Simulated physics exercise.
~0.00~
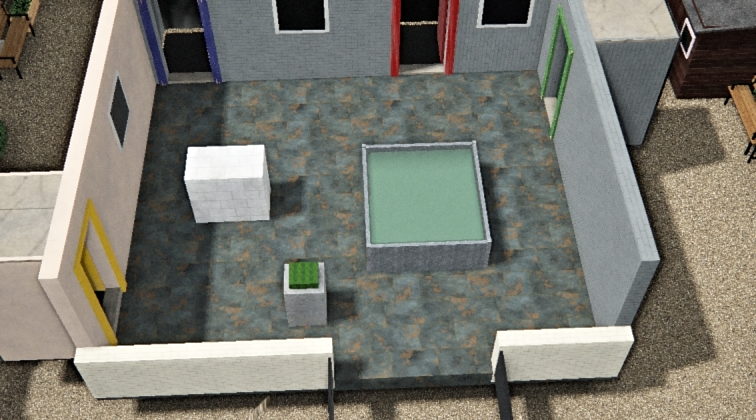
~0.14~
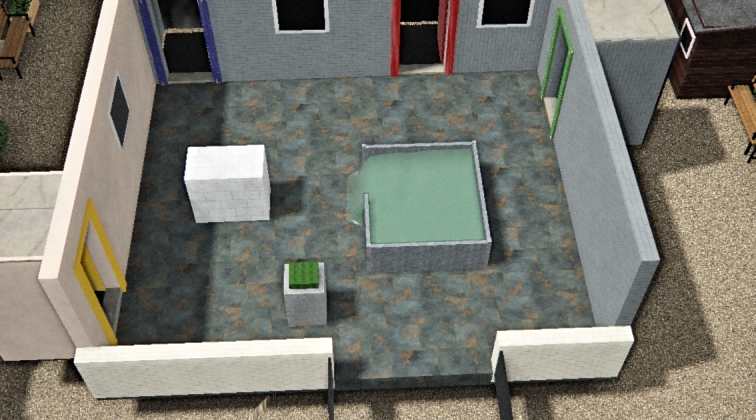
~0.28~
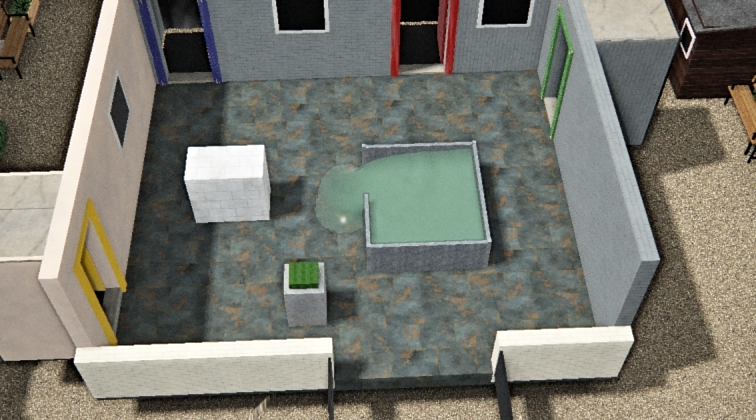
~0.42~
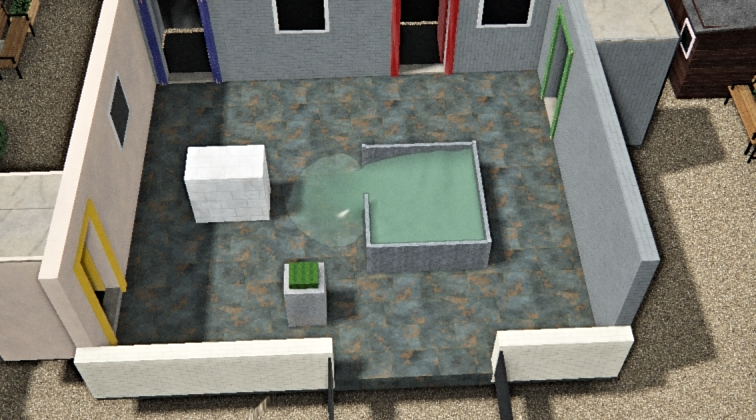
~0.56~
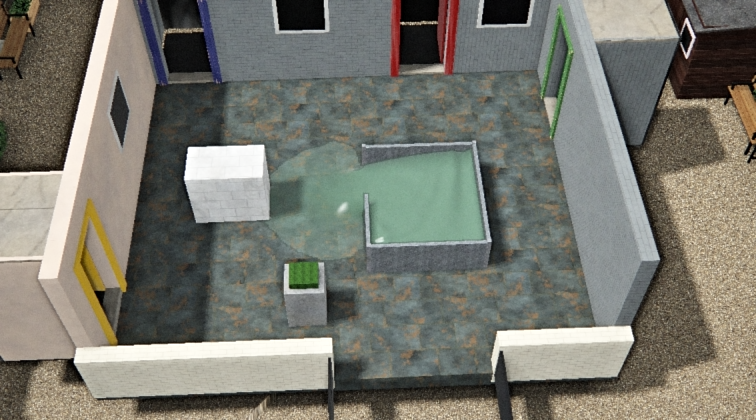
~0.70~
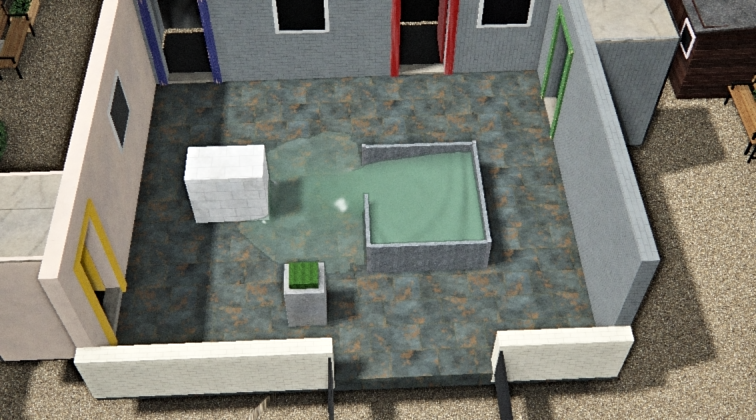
Green water pouring through a gap in the left side of a square tank and spreading across a paved courtyard around a white block.
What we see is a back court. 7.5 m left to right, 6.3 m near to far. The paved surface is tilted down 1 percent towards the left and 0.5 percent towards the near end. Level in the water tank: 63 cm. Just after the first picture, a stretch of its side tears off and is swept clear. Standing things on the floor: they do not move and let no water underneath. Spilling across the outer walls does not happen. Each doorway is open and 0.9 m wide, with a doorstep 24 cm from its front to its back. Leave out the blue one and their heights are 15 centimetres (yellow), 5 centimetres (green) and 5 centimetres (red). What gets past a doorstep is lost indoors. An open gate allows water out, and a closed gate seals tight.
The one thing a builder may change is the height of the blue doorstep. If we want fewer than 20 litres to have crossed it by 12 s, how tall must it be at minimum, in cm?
It needs to be roughly 20 cm tall.
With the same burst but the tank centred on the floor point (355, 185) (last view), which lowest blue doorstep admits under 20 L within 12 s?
You'd need some 25 cm.
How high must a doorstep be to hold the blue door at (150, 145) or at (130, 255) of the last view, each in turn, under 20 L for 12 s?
14.0 and 11.0 cm.
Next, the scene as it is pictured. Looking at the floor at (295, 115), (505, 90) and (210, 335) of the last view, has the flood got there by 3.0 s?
First wet through, second bone-dry, third wet through.
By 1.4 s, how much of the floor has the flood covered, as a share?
Close to 25 per cent is wet.
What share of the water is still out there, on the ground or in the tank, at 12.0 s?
I'd estimate some 86 in a hundred.
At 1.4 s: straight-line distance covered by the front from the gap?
Roughly 4.2 metres.
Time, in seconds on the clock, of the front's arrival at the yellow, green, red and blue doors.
Arrival: Yellow 1.8 s, green not within the 12 s, red 6.5 s, blue 2.0 s.
After 1.4 s water covers 25 % of the floor, deepest (38 cm) near (272, 201); it has not reached the blue door.
After 3.0 s water covers 45 % of the floor, deepest (26 cm) near (156, 90); 23 cm at the blue door, 54 litres in over its 6 cm doorstep.
After 12.0 s water covers 85 % of the floor, deepest (12 cm) near (132, 240); 7 cm at the blue door, 243 litres in over its 6 cm doorstep.
At the blue door as built, the water arrived by 2.1 s and peaked near 24 cm at 2.8 s.
Run again over the same 12 s with other heights there, 34 litres in over 17 cm, 11 litres over 23 cm. The limit of 20 litres is kept from about 20 cm up.
